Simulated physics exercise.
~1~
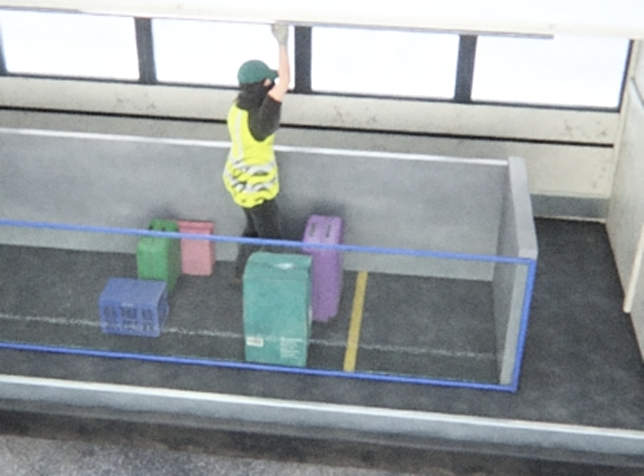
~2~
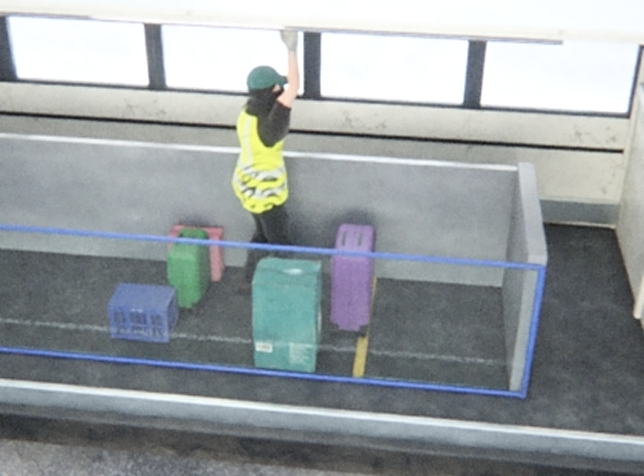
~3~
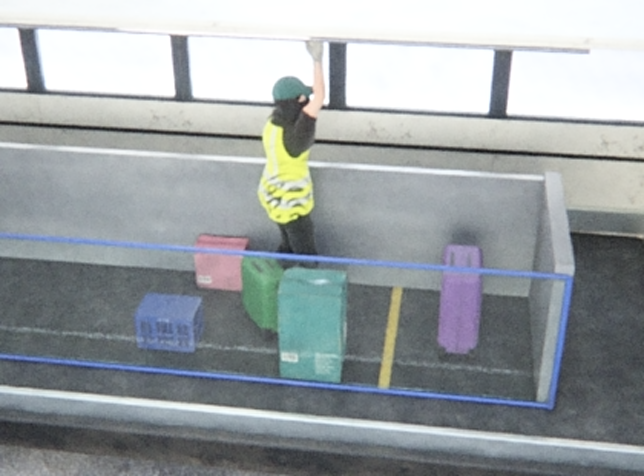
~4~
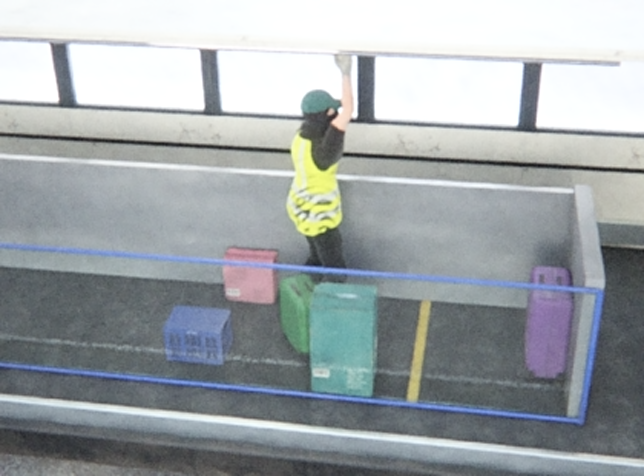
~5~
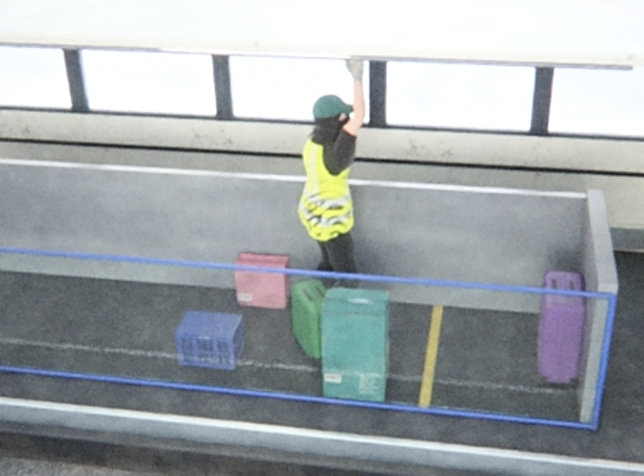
In this clip, a worker in a yellow vest stands braced with one arm raised as a purple case rolls right across a yellow line to the bay's end, while a green case rolls right and stops behind the teal bag, short of the line; the pink case and blue crate stay put.
